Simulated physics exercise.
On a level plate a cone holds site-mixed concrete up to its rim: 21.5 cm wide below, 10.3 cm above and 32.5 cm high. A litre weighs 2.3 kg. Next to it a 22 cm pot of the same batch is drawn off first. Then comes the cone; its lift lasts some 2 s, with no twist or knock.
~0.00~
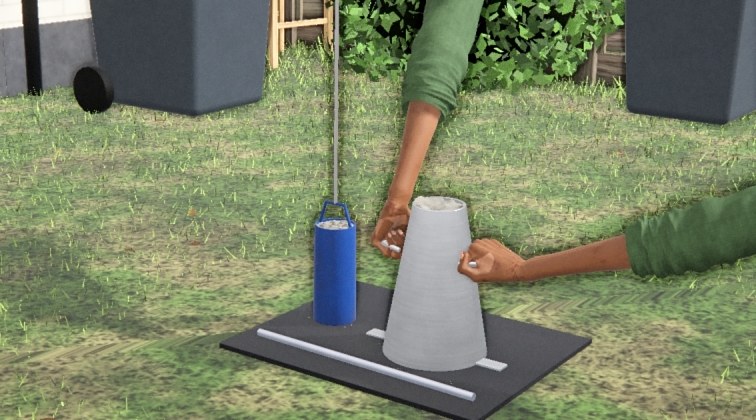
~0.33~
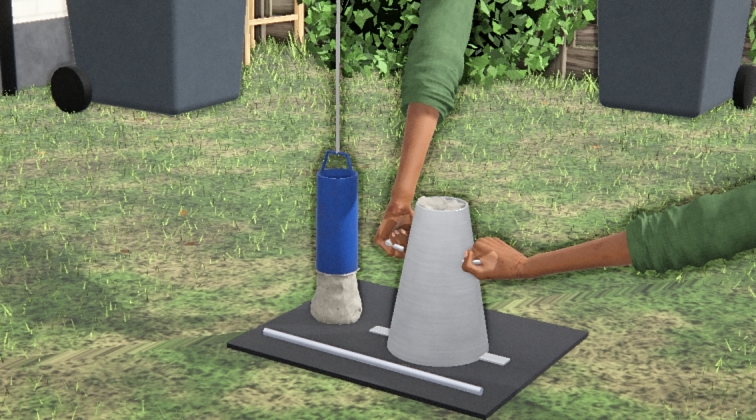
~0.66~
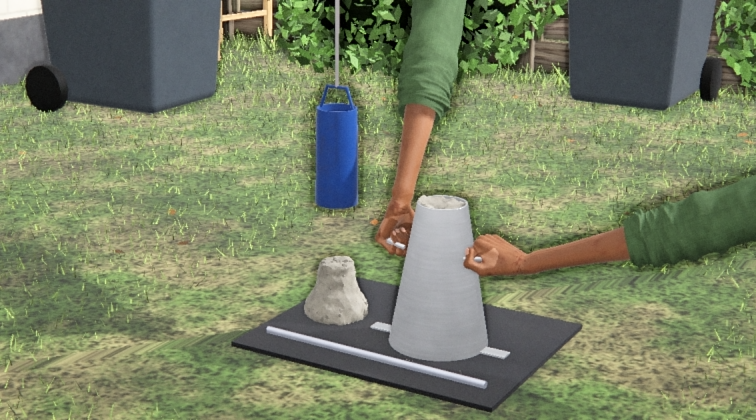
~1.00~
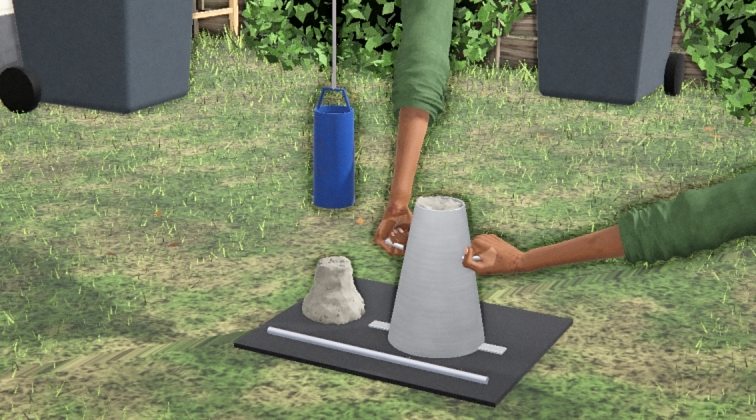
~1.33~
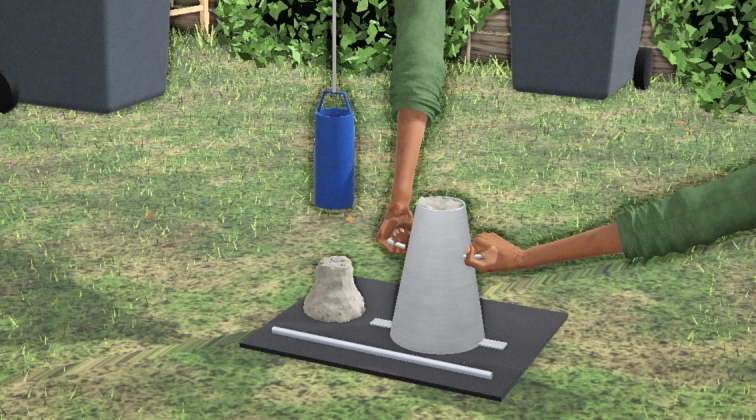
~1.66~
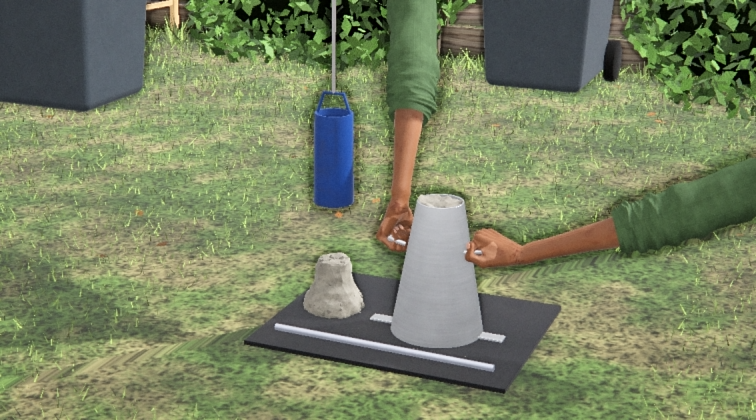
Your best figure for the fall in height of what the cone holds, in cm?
Some 14 cm.
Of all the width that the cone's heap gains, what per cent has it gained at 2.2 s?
Some 60 per cent.
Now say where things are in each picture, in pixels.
The first frame shows middle of the pot's mouth at (335, 225), still down; middle of the cone's top at (439, 205), not yet moved.
The second frame shows middle of the pot's mouth at (337, 175), raised 12 cm; middle of the cone's top at (442, 205), not yet moved.
The third frame shows middle of the pot's mouth at (337, 109), raised 27 cm; the pot's heap 13 cm high and 15 cm wide, top at (337, 262); middle of the cone's top at (442, 204), not yet moved.
The fourth frame shows middle of the pot's mouth at (334, 111), raised 28 cm; the pot's heap 13 cm high and 15 cm wide, top at (334, 263); middle of the cone's top at (440, 205), not yet moved.
The fifth frame shows middle of the pot's mouth at (334, 113), raised 28 cm; the pot's heap 13 cm high and 15 cm wide, top at (334, 263); middle of the cone's top at (441, 205), not yet moved.
The sixth frame shows middle of the pot's mouth at (334, 114), raised 28 cm; the pot's heap 13 cm high and 15 cm wide, top at (334, 260); middle of the cone's top at (441, 202), not yet moved.
After 2.2 s, the cone is up 8.6 cm; the site-mixed concrete has come down 10 cm to 22 cm and is 28 cm wide.
After 2.7 s, the cone is up 21 cm; the site-mixed concrete has come down 14 cm to 18 cm and is 31 cm wide.
After 3.2 s, the cone is up 34 cm; the site-mixed concrete has come down 14 cm to 18 cm and is 31 cm wide.
After 3.8 s, the cone is clear; the site-mixed concrete has come down 14 cm to 18 cm and is 31 cm wide.
After 4.4 s, at rest, the cone is clear; the site-mixed concrete has come down 14 cm to 18 cm and is 31 cm wide.
